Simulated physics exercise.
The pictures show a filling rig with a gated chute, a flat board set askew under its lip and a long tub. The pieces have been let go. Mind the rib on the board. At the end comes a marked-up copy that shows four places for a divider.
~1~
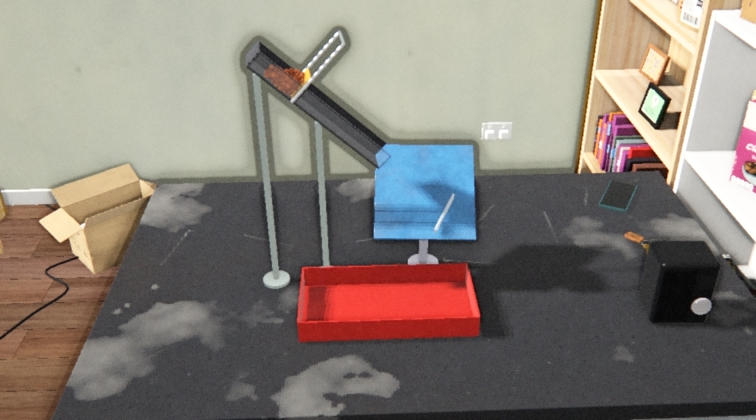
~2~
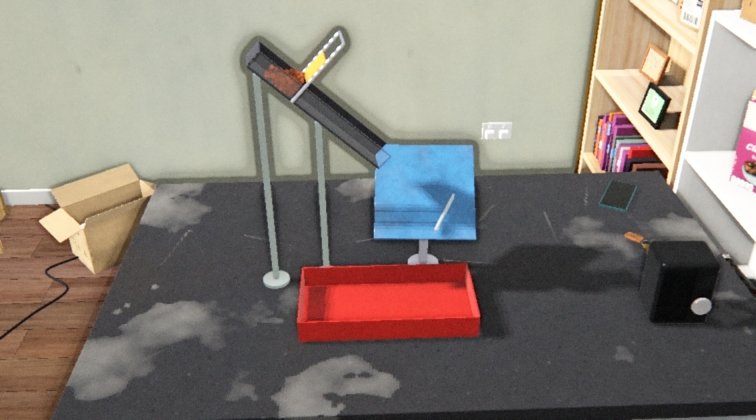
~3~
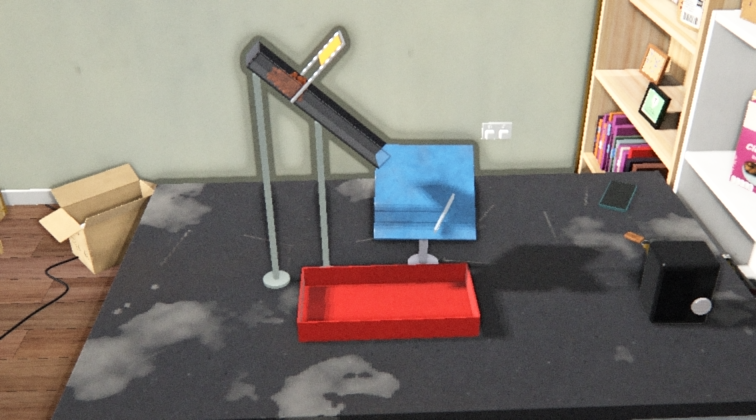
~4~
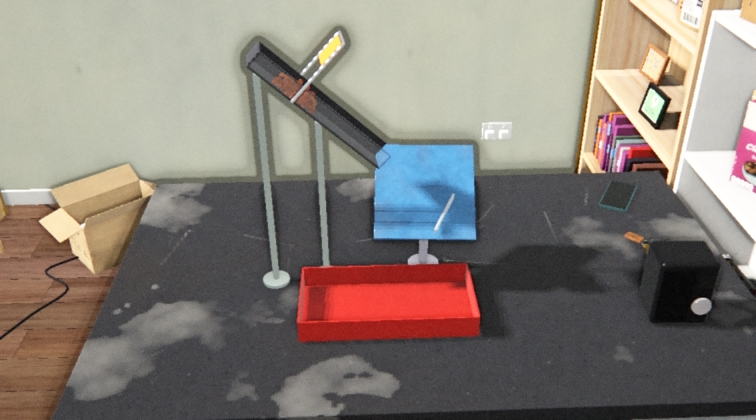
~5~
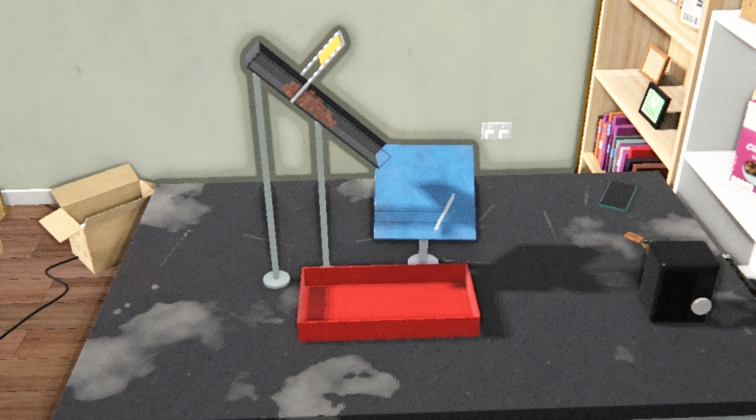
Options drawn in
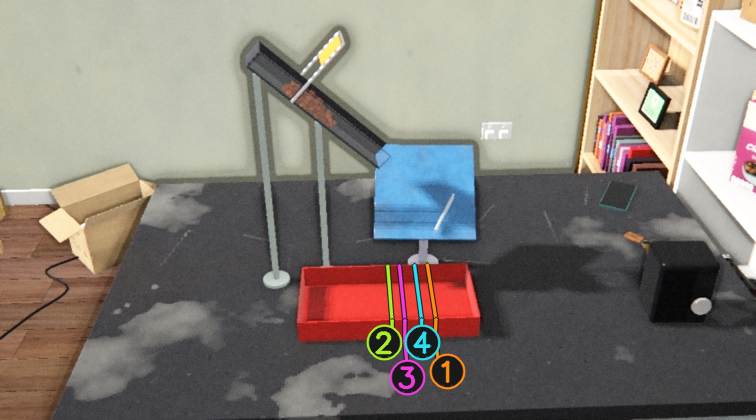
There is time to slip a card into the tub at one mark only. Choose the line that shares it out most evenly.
Line 4 does it best.
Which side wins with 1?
More lands on the left.
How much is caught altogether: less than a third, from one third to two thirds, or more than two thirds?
It is more than two thirds.
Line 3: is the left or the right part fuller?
Right.
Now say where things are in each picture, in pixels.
In the first frame, load behind the gate (285, 80), clay pellets; lip of the chute (377, 162), sloping fairly steeply.
In the second frame, middle of the board (425, 191), tilted fairly steeply; middle of its low edge (425, 239); of its high edge (425, 145).
In the third frame, front corners of the tub (298, 322) and (480, 317), empty; front of the load (299, 99).
In the fourth frame, middle of the load (299, 92); its front (313, 108), roughly a quarter of the way to the lip; rib from (454, 194) to (435, 230).
In the fifth frame, middle of the load (311, 103); its front (331, 124), roughly half of the way to the lip.
On the marked copy, line 1 crosses the front rim at (435, 318); line 2 crosses the front rim at (391, 320); line 3 crosses the front rim at (404, 319); line 4 crosses the front rim at (421, 319).
For line 1, of what is caught, the larger part on the left of the divider, about a tenth on the right.
For line 2, of what is caught, just a few on the left of the divider, almost all on the right.
For line 3, of what is caught, just a few on the left of the divider, almost all on the right.
For line 4, of what is caught, roughly half on the left of the divider, roughly half on the right.
